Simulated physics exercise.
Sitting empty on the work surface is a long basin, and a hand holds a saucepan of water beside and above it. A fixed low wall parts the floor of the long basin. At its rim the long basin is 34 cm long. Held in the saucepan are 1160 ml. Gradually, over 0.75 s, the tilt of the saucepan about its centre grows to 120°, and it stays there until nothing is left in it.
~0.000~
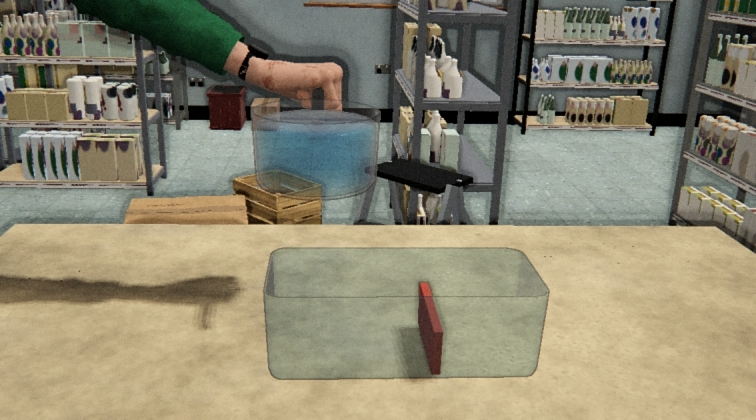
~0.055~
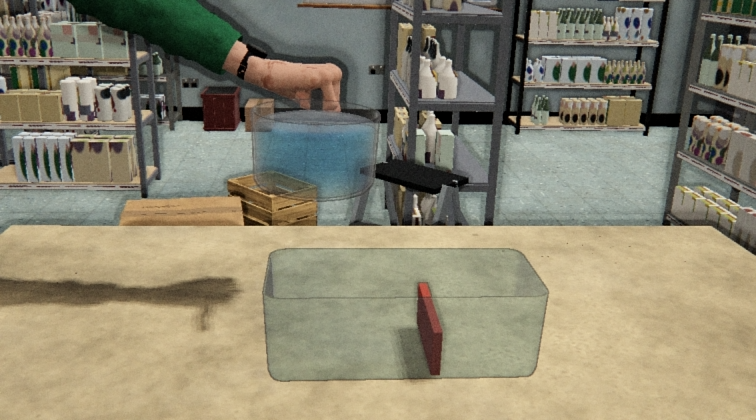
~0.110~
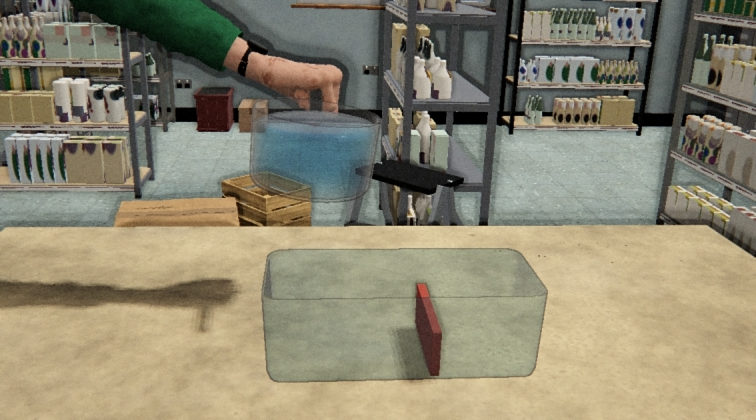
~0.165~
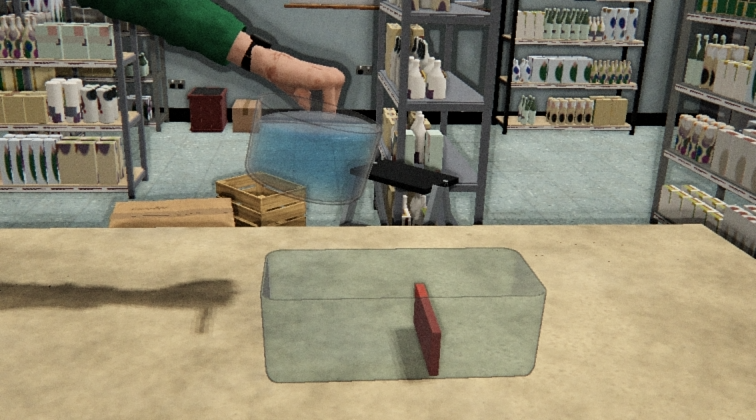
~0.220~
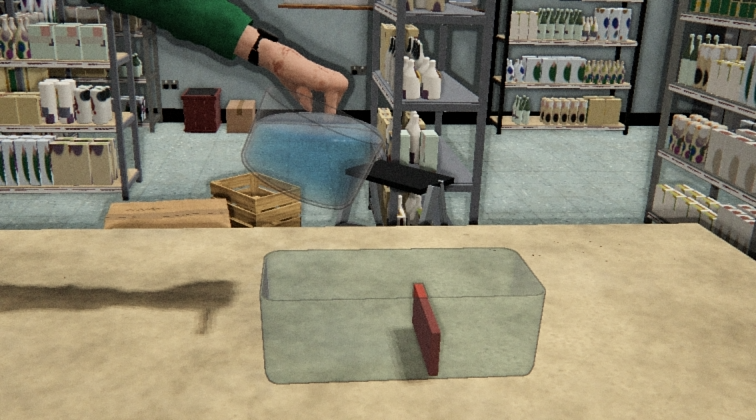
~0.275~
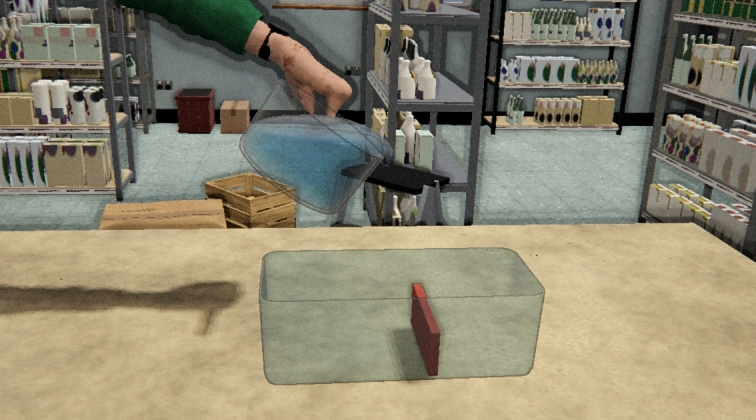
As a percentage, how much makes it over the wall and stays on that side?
Some 31 per cent makes it over and stays.
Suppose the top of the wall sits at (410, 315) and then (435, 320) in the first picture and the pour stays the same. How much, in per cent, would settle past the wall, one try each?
In turn about 50 and 35 per cent.
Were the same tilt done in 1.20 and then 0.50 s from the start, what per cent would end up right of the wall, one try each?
In order, 50 and 20 per cent.
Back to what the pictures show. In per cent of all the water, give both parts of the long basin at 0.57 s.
Near 12 on the left, 24 on the right.
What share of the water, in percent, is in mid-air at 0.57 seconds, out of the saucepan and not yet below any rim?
40 %.
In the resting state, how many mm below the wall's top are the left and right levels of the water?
For the left, around 34 mm; for the right, around 40 mm.
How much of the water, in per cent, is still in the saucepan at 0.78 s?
I'd say some 2 per cent remains.
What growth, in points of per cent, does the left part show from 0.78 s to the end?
Some 7 per cent.
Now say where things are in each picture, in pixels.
Tilt 0°; pouring edge (379, 113); surface from (255, 120) to (376, 122); the long basin's rim runs from (268, 272) to (535, 272); the wall's top is at (431, 307), in the first frame.
Tilt 2°; pouring edge (379, 116); surface from (255, 121) to (376, 123), in the second frame.
Tilt 6°; pouring edge (380, 121); surface from (256, 121) to (377, 126), in the third frame.
Tilt 14°; pouring edge (381, 130); surface from (256, 120) to (379, 126), in the fourth frame.
Tilt 24°; pouring edge (382, 142); surface from (252, 130) to (381, 134); 1 per cent is over the edge, in the fifth frame.
Tilt 36°; pouring edge (381, 156); surface from (247, 129) to (381, 148); 6 per cent is over the edge, in the sixth frame.
Then, 0.57 s in, the tilt is 103° and 24 per cent is still to pour, 11 is left of the wall and 24 right of it.
Then, 0.78 s in, the tilt is 120° and 2 per cent is still to pour, 59 is left of the wall and 28 right of it.
Then, 1.01 s in, the tilt is 120° and 0 per cent is still to pour, 62 is left of the wall and 30 right of it.
Then, 1.25 s in, the tilt is 120° and 0 per cent is still to pour, 66 is left of the wall and 31 right of it.
Finally, 66 per cent lies left of the wall, 31 right of it and 3 outside.
